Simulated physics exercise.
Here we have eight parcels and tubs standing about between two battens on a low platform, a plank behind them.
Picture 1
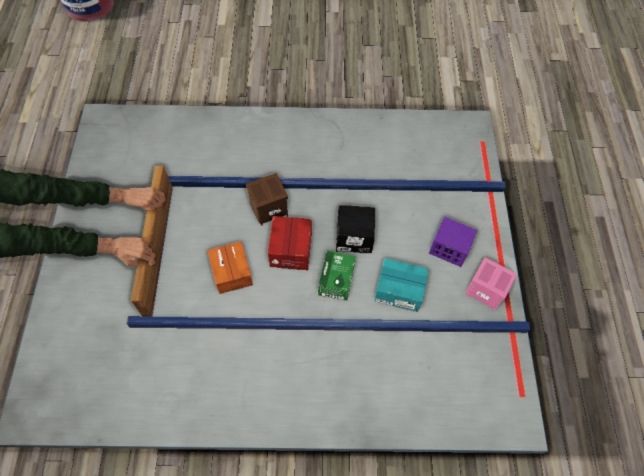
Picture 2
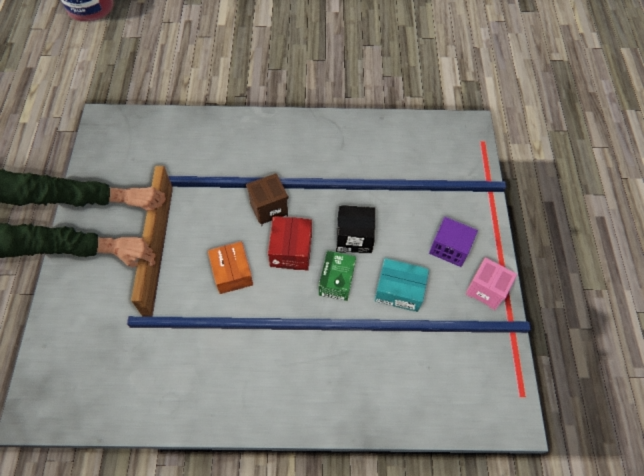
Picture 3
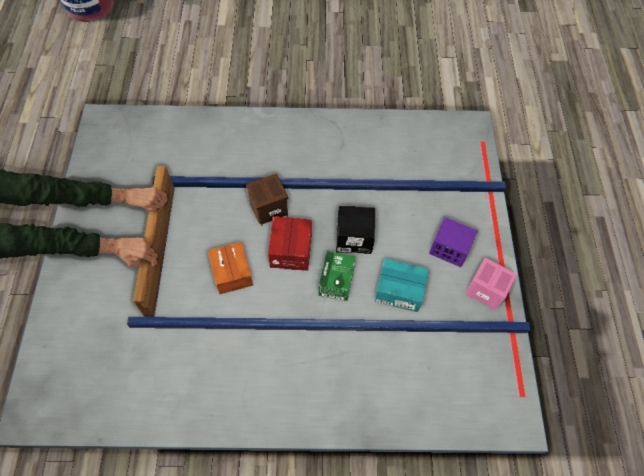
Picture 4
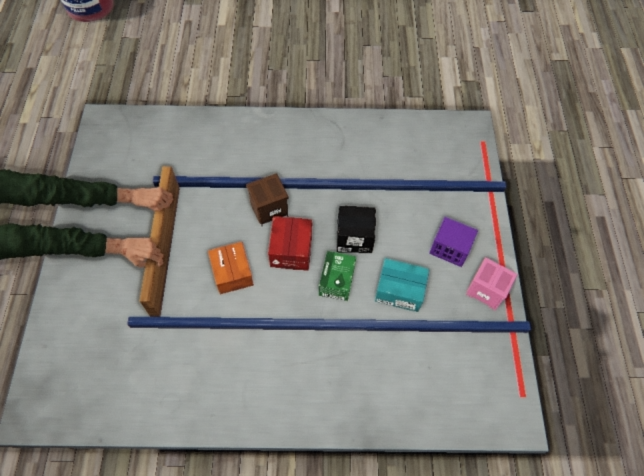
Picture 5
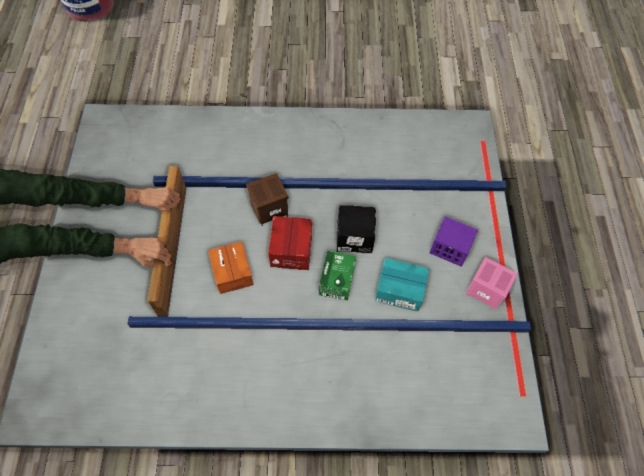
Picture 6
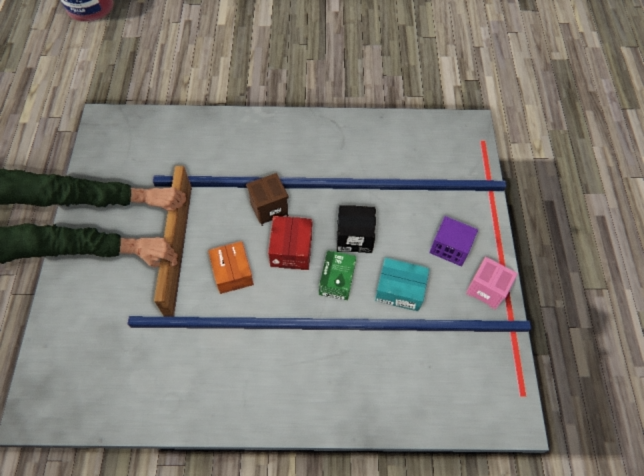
The footage shows two hands in dark green sleeves slowly sliding a wooden plank a short way rightward between two blue battens on a grey platform, while the eight colourful boxes in front of it stay still.
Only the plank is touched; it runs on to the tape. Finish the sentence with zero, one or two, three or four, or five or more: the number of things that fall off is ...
The number of things that fall off is five or more.
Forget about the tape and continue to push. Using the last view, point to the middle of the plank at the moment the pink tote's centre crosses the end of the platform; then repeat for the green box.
I'd put it close to (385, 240), and close to (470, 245) for the other one.
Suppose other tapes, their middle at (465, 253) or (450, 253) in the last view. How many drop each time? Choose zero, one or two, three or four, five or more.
First place: Either three or four; second place: Three or four.
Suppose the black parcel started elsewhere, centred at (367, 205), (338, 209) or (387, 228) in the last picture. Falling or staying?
In order of the places given, the black parcel is gone, then is gone, then is gone.
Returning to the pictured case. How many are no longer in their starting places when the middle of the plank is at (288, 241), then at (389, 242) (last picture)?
The first number is 5, the next one 8.
A little later, none off yet; pink tote at rest near (491, 284); purple crate at rest near (453, 241); turquoise parcel at rest near (402, 285).
Next, none off yet; pink tote shifted about its own width near (532, 286); purple crate shifted about its own width near (479, 244); turquoise parcel shifted well along near (489, 292).
When it is over, the number that fall off is five or more; down, orange parcel, brown tote, red box, green box, black parcel, turquoise parcel, purple crate and pink tote.
